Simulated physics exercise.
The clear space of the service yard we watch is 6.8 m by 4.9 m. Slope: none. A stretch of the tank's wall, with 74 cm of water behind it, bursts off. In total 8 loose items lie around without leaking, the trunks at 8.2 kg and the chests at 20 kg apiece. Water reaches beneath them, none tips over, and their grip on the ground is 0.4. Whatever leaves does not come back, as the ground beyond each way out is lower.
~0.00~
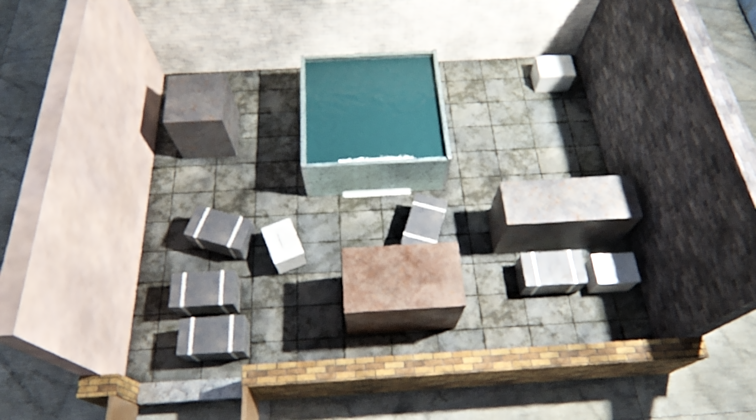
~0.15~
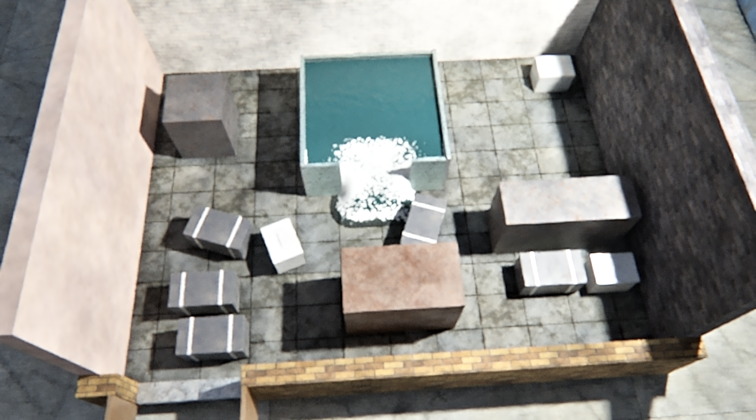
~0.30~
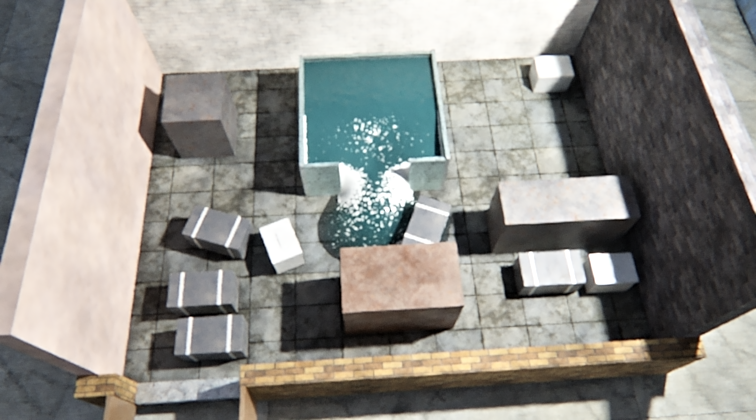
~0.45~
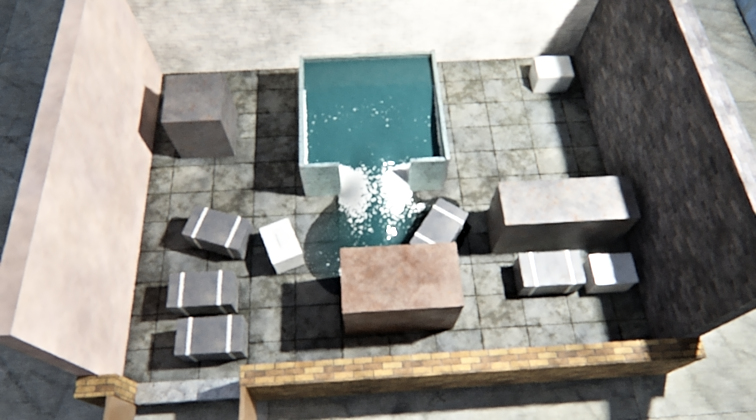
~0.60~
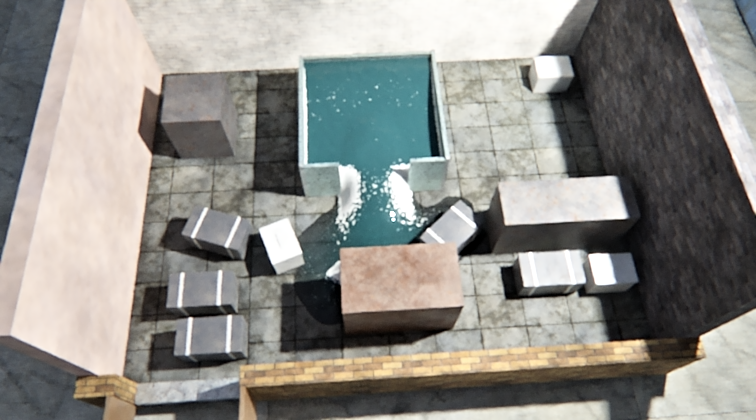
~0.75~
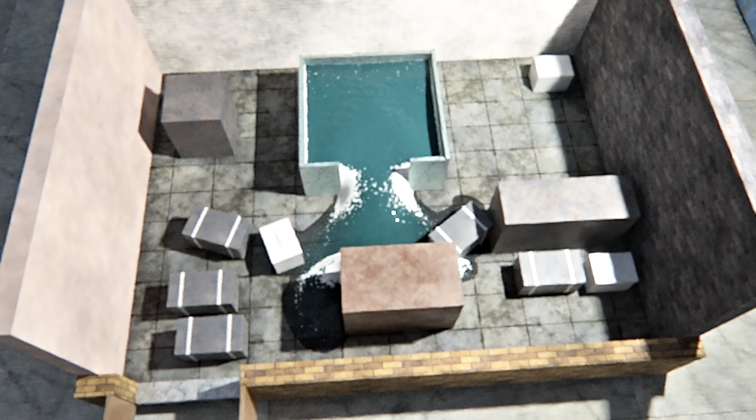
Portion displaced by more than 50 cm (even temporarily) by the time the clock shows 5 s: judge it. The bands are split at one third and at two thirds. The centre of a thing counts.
I predict two in three or more.
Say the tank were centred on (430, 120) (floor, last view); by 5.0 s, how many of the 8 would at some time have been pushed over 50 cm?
In that case the number is 7.
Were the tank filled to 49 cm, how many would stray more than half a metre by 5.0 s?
Count under that change: 4.
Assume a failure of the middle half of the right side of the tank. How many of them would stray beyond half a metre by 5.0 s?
You'd get 1 in that case.
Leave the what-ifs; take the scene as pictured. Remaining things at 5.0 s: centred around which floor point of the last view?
It works out to somewhere near (364, 253) on the floor.
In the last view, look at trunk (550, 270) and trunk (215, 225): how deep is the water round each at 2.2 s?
Depths: Near 5 cm, then near 0 cm.
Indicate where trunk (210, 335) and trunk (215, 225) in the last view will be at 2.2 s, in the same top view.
Somewhere about (140, 380) and (182, 205).
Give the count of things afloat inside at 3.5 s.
Tally: 4 of them.
After 1.1 s 1 of 8 are over 50 cm from their spots; 0 afloat.
After 2.2 s 5 of 8 are over 50 cm from their spots; 3 afloat.
After 3.5 s 5 of 8 are over 50 cm from their spots; 4 afloat.
After 5.0 s 6 of 8 are over 50 cm from their spots, and 6 have been at some point; 6 afloat.
